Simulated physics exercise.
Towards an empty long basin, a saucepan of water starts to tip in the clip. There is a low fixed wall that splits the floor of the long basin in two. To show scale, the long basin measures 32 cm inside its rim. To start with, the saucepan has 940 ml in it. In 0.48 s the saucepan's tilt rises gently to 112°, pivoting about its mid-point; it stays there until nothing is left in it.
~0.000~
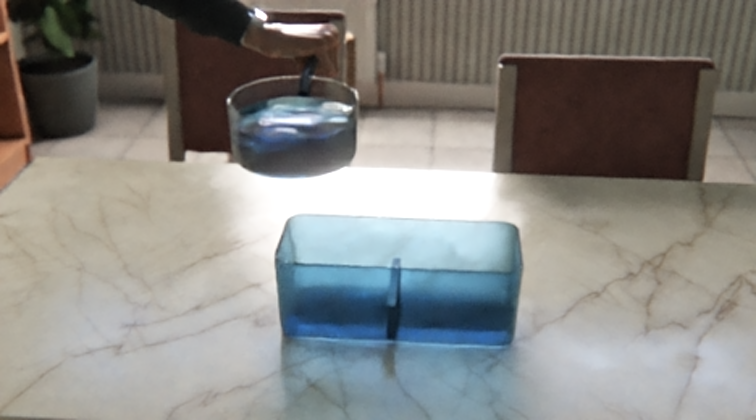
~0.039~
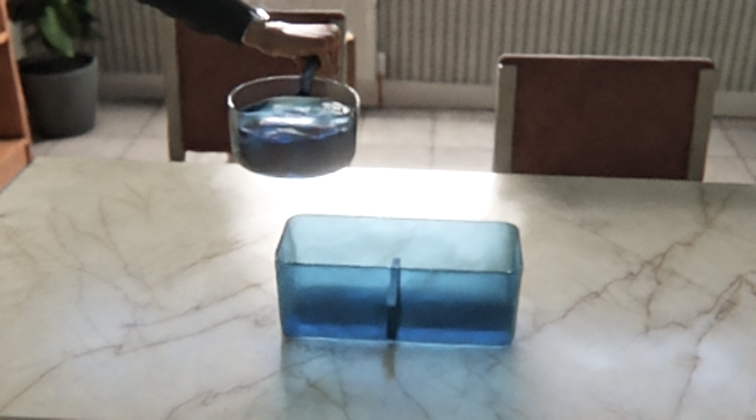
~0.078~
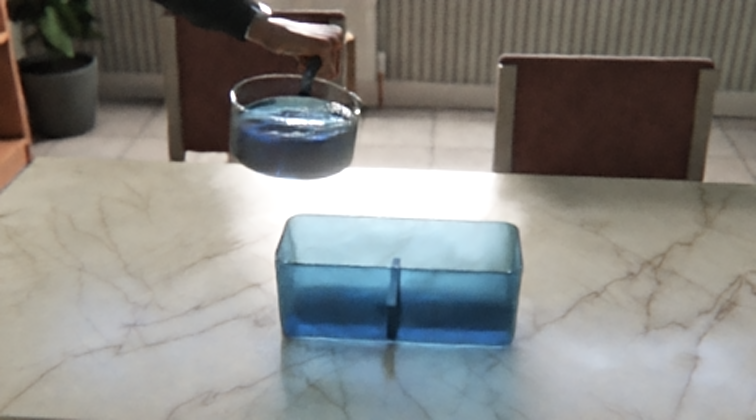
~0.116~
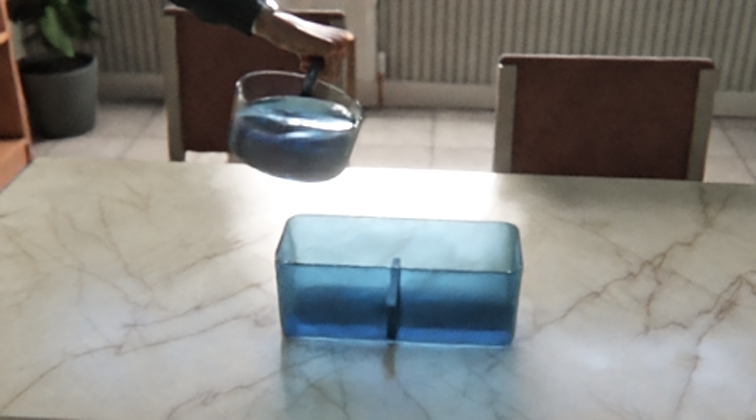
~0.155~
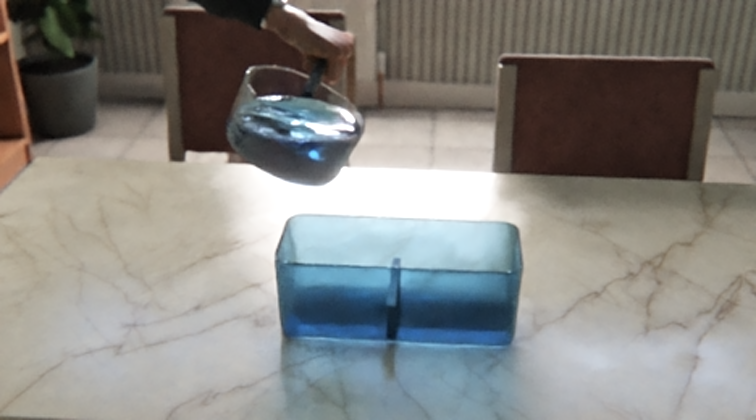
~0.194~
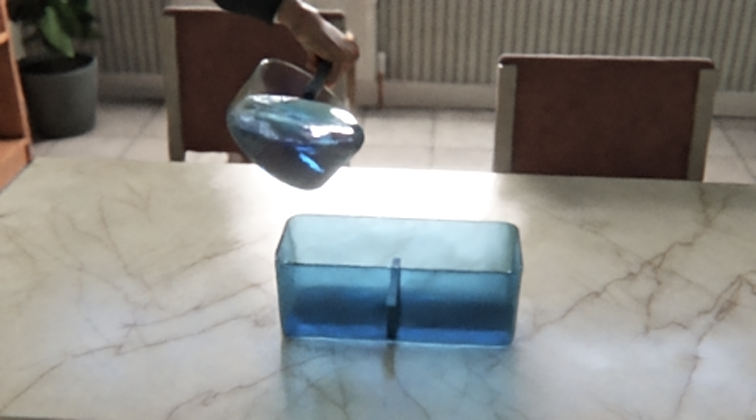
A clear, round saucepan of dark blue water is held by a hand in a dark sleeve above a cream marble-patterned table, seen from slightly above by a still camera. Below it, right of the pan, sits a translucent blue rectangular basin with a low central divider, with two brown chairs, a pale ribbed wall and a potted plant behind. The hand gently tilts the pan down towards the right, and the water shifts and ripples inside.
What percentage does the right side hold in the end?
About 30 per cent.
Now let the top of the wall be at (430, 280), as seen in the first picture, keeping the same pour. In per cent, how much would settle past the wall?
Then roughly 15 per cent would end up there.
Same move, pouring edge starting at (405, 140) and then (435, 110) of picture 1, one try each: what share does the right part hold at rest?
Try 1: Approx. 60 %; try 2: Approx. 75 %.
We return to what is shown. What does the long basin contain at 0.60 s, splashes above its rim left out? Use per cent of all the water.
Near 88 in a hundred.
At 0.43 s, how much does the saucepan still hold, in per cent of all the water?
About 16 percent.
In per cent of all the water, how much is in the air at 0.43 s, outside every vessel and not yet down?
It comes to roughly 54 per cent.
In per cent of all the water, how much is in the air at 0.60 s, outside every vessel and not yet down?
Around 10 percent of the liquid.
Then, 0.43 s in, the tilt is 109° and 16 per cent is still to pour, 15 is left of the wall and 16 right of it.
Then, 0.60 s in, the tilt is 112° and 2 per cent is still to pour, 60 is left of the wall and 28 right of it.
Then, 0.78 s in, the tilt is 112° and 0 per cent is still to pour, 47 is left of the wall and 28 right of it.
Then, 0.98 s in, the tilt is 112° and 0 per cent is still to pour, 60 is left of the wall and 30 right of it.
Finally, 60 per cent lies left of the wall, 30 right of it and 10 outside.
